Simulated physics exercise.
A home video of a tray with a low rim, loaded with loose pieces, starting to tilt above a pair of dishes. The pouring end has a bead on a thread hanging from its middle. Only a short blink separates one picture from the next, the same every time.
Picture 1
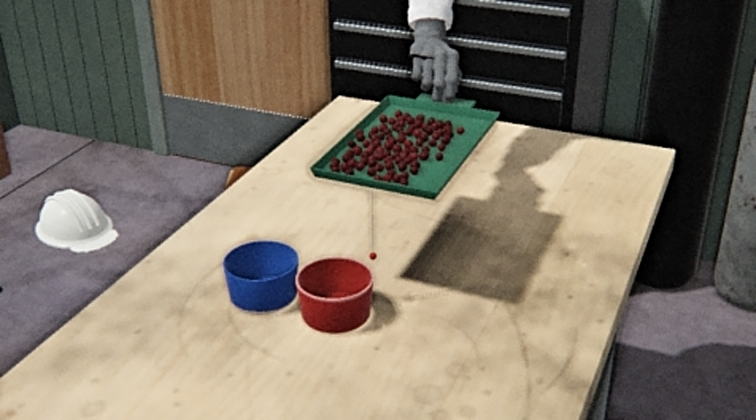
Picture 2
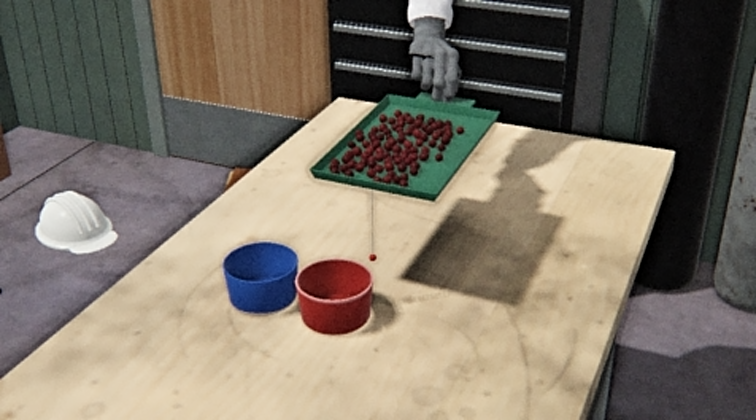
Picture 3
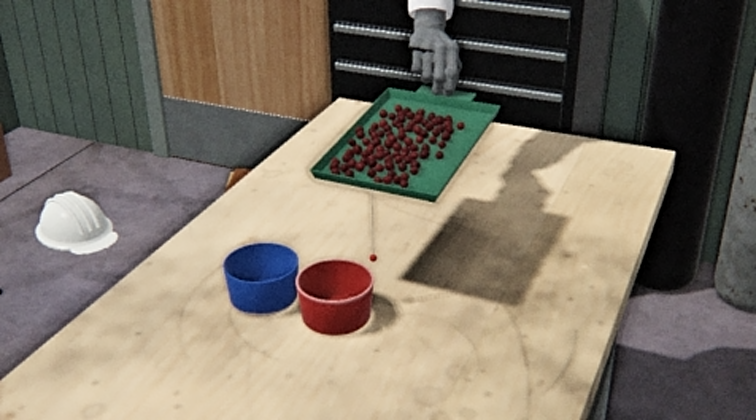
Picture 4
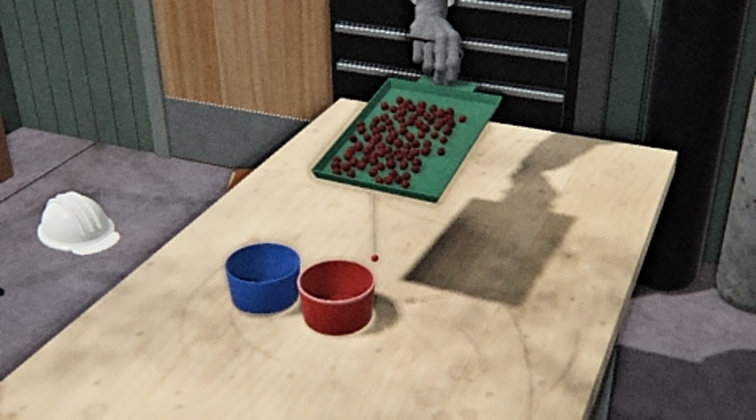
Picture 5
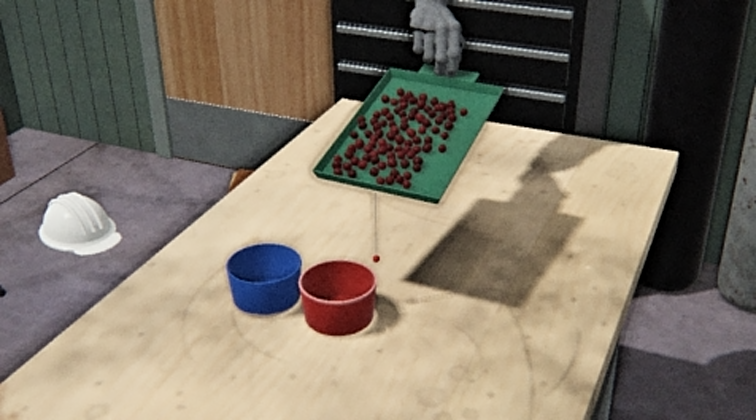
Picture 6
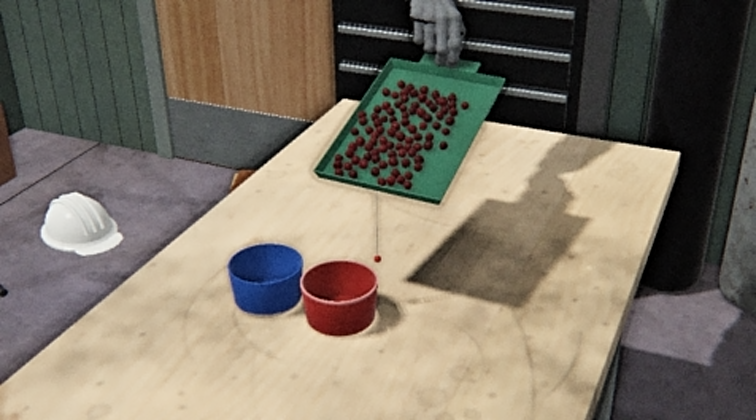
A gloved hand gradually tilts a green tray of dark red pieces above two bowls.
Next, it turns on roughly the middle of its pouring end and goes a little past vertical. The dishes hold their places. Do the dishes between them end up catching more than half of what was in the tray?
No.
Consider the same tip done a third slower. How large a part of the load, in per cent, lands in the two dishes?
About 40 %.
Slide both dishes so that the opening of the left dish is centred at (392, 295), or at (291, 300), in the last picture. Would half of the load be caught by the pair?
So that's a greater portion the first time round, a lesser portion the second.
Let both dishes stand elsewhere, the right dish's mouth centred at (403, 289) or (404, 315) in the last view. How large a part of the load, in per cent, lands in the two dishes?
It would be near 70 per cent first and near 60 per cent second.
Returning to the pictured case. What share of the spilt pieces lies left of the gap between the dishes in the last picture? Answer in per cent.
About 0 %.
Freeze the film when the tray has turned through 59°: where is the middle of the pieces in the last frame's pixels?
Centre estimate: (387, 158).
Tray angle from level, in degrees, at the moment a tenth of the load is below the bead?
Somewhere near 90 degrees, I'd say.
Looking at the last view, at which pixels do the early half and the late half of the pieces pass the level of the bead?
First half (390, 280); second half (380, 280).
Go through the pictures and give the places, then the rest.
In the first frame, corners of the pouring end (314, 167) and (435, 190), level; middle of the load (397, 149), dried cherries; left dish (243, 294); right dish (318, 313); bead on its thread (373, 256).
In the second frame, corners of the pouring end (314, 168) and (434, 192), level; middle of the load (397, 149).
In the third frame, corners of the pouring end (314, 169) and (435, 193), tipped barely, lowest at the right corner; middle of the load (397, 147).
In the fourth frame, corners of the pouring end (316, 169) and (436, 194), tipped a little, lowest at the right corner; middle of the load (398, 143).
In the fifth frame, corners of the pouring end (317, 169) and (437, 196), tipped a little, lowest at the right corner; middle of the load (399, 140).
In the sixth frame, corners of the pouring end (318, 169) and (439, 197), tipped clearly, lowest at the right corner; middle of the load (400, 136); left dish (248, 297); right dish (323, 316).
Just after the last frame, tray tipped steeply; almost all on the tray; just a few in the air.
A moment on, tray tipped right over; roughly a quarter on the tray; about a tenth in the right dish; roughly a third outside both; roughly a third in the air.
Further on, tray tipped past a quarter turn; roughly a third in the right dish; roughly two thirds outside both.
When it is over, tray tipped past a quarter turn; roughly a third in the right dish; not one in the left dish; roughly two thirds outside both.
